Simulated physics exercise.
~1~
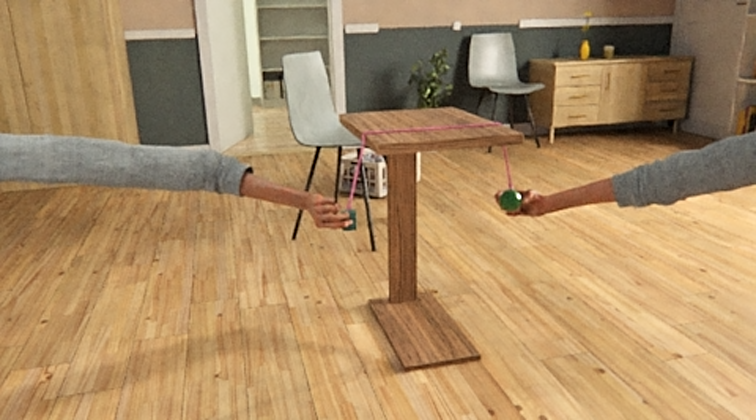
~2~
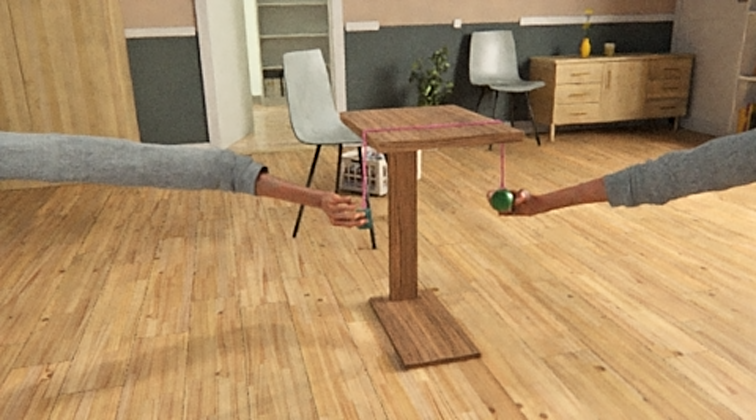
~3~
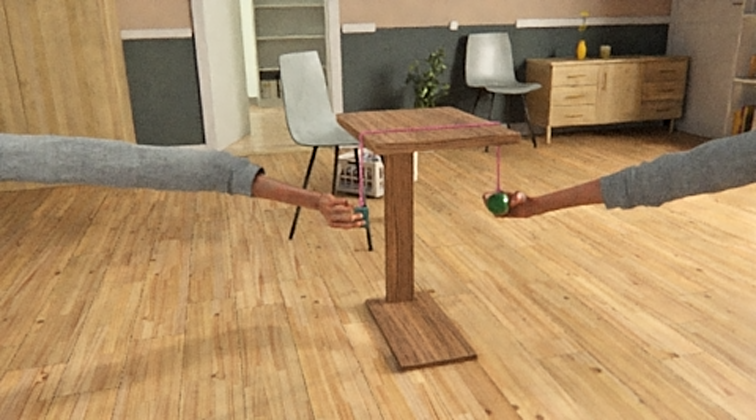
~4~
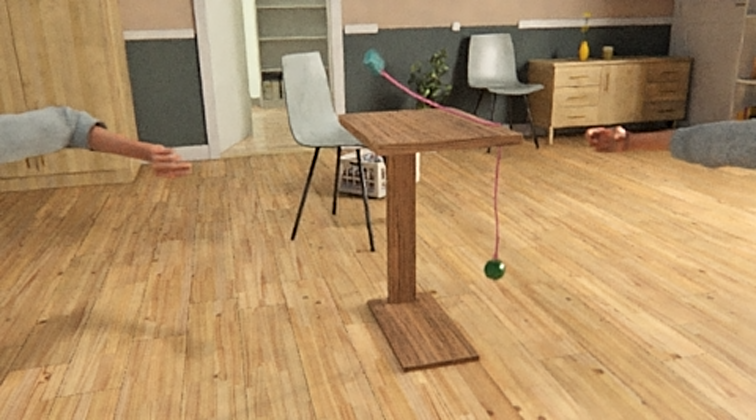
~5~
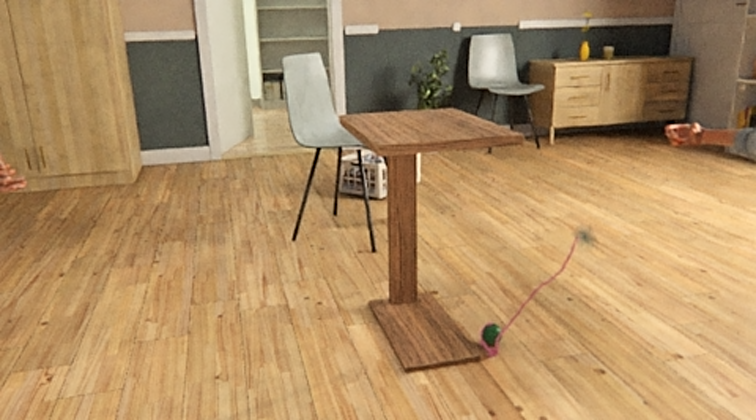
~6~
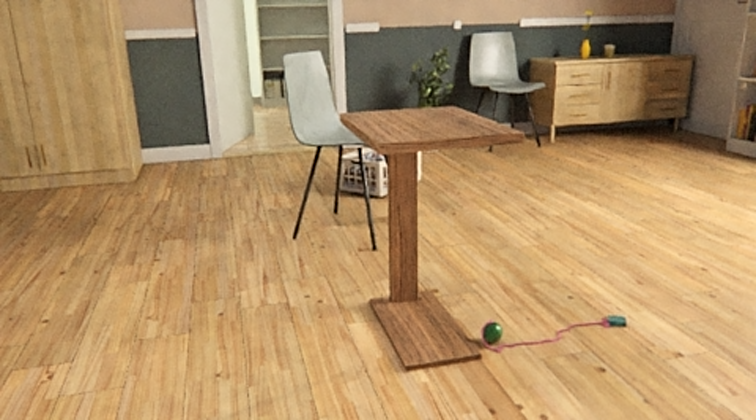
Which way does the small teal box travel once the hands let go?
It moves to the right, going up and over the top of the stand before coming down to the floor on that side.
